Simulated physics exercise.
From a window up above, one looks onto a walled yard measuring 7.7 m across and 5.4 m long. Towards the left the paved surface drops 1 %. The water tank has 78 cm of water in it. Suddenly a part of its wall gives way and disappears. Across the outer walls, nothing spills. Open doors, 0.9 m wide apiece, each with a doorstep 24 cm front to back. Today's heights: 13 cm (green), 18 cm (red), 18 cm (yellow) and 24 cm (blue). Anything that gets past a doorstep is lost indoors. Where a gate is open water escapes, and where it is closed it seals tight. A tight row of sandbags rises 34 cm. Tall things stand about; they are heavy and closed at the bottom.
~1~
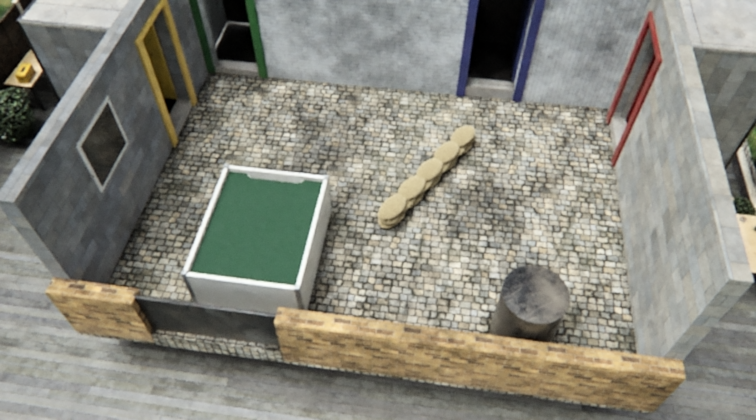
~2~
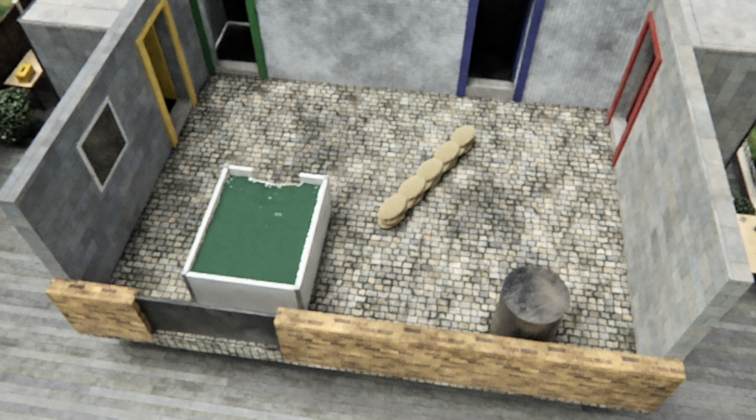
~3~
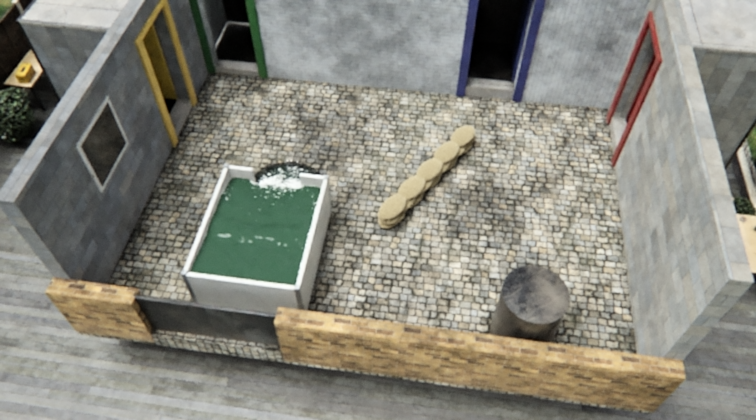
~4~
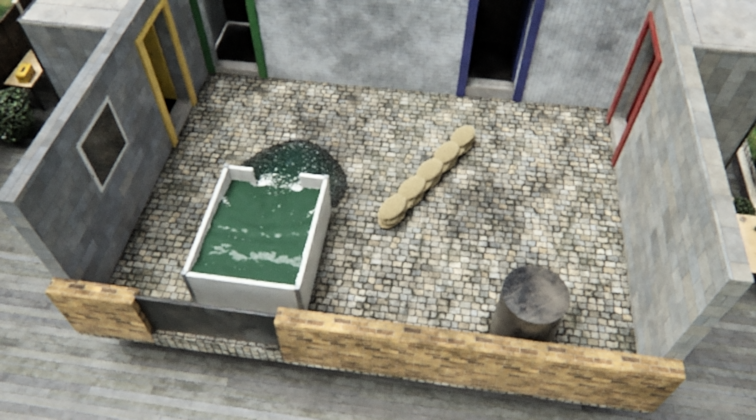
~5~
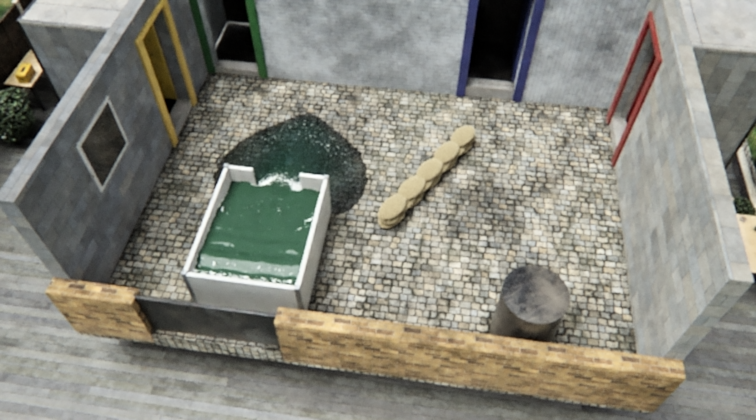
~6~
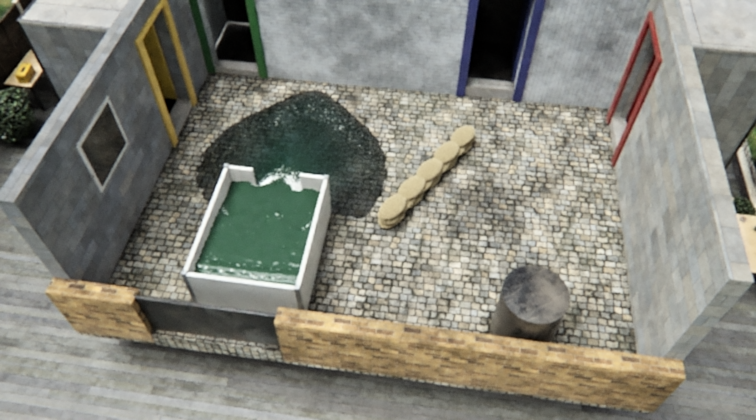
In this clip, green water stands still in a white-walled tank in a paved yard, then the top of its far wall breaks open and water pours out, spreading across the paving behind in a widening dark patch.
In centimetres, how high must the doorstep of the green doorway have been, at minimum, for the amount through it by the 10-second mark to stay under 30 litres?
It must have been at least 18 cm high.
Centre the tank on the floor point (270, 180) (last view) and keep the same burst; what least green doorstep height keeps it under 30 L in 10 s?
Roughly 22 cm is needed.
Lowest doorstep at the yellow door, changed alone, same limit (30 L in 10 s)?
At the yellow door it takes roughly 9.5 centimetres.
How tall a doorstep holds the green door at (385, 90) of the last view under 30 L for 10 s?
Around 15 cm would do it.
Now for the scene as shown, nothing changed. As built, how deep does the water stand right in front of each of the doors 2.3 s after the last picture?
Centimetres: Green = 22, red = 1, yellow = 15, blue = 9.
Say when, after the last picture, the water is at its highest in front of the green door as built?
About 1.4 seconds.
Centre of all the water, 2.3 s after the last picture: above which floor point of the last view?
Approximately (300, 174).
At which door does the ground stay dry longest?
Door: Red.
Then, 0.7 s after the last picture water covers 30 % of the floor, deepest (42 cm) near (279, 203); 18 cm at the green door, 0 litres in over its 13 cm doorstep.
Then, 2.3 s after the last picture water covers 40 % of the floor, deepest (27 cm) near (279, 203); 22 cm at the green door, 54 litres in over its 13 cm doorstep.
Then, 9.3 s after the last picture water covers 95 % of the floor, deepest (12 cm) near (95, 311); 9 cm at the green door, 82 litres in over its 13 cm doorstep.
At the green door as built, the water peaked near 26 cm, 1.3 s after the last picture.
Run again over the same 10 s with other heights there, 61 litres in over 14.5 cm, 23 litres over 19.5 cm. The limit of 30 litres is kept from about 18 cm up.
